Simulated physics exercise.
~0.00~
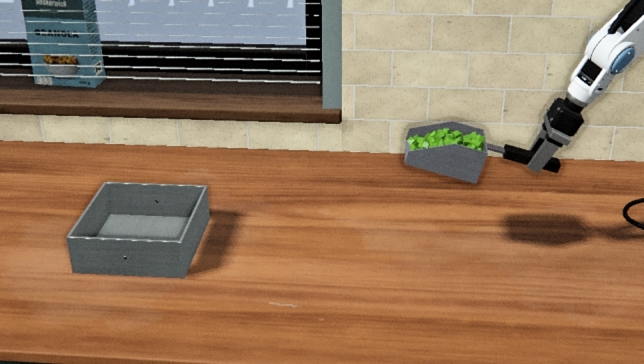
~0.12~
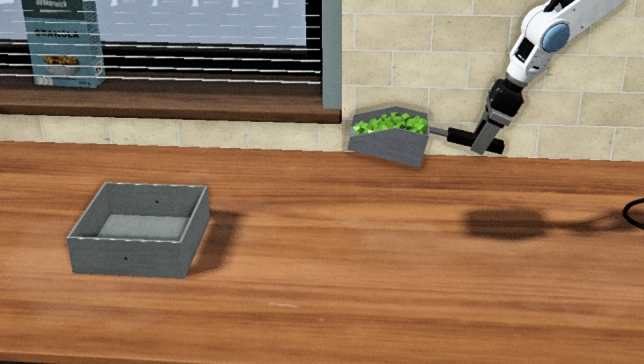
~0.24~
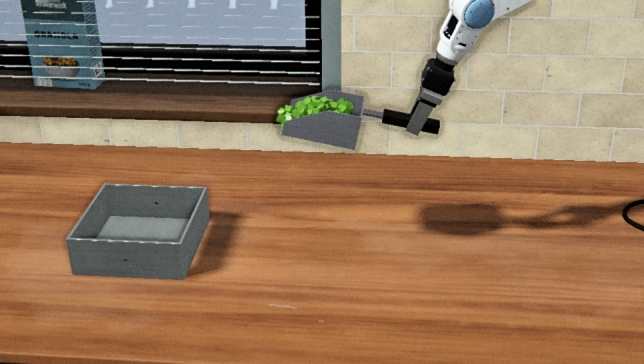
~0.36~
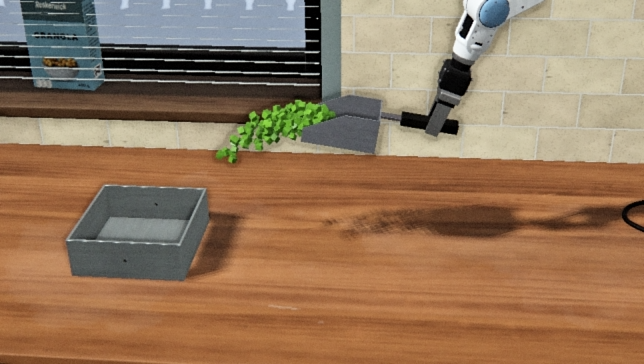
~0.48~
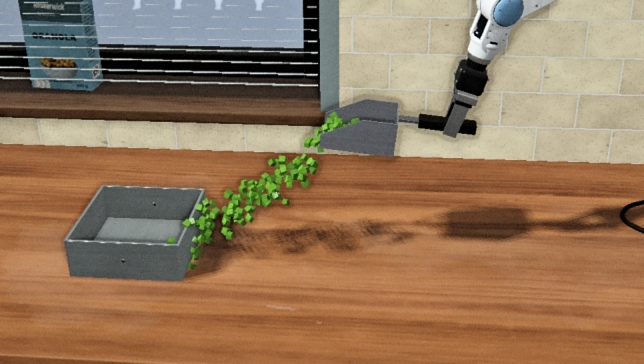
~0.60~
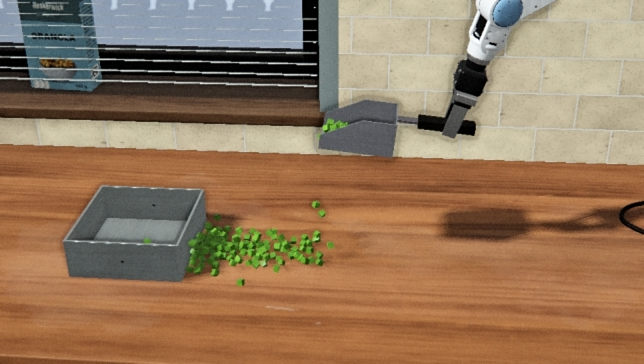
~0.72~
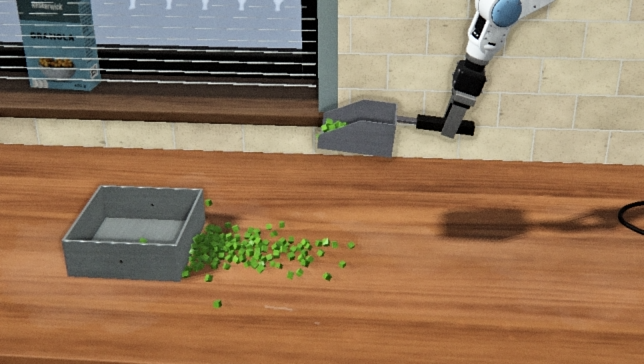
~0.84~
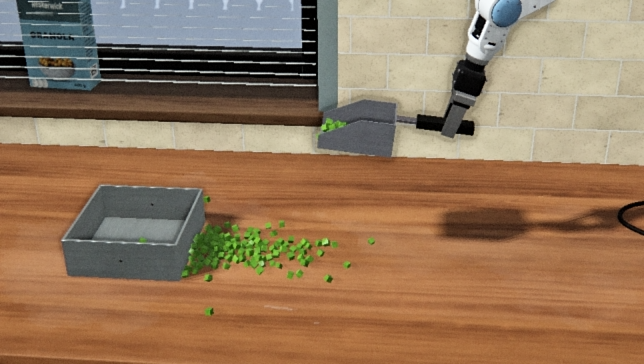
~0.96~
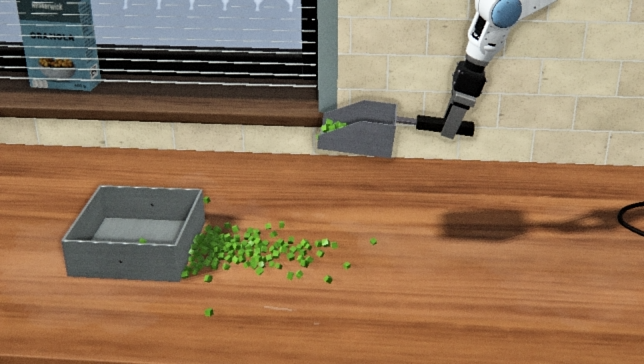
Robot arm moving a grey scoop left and stopping, spilling green pieces onto a wooden table beside a grey bin.
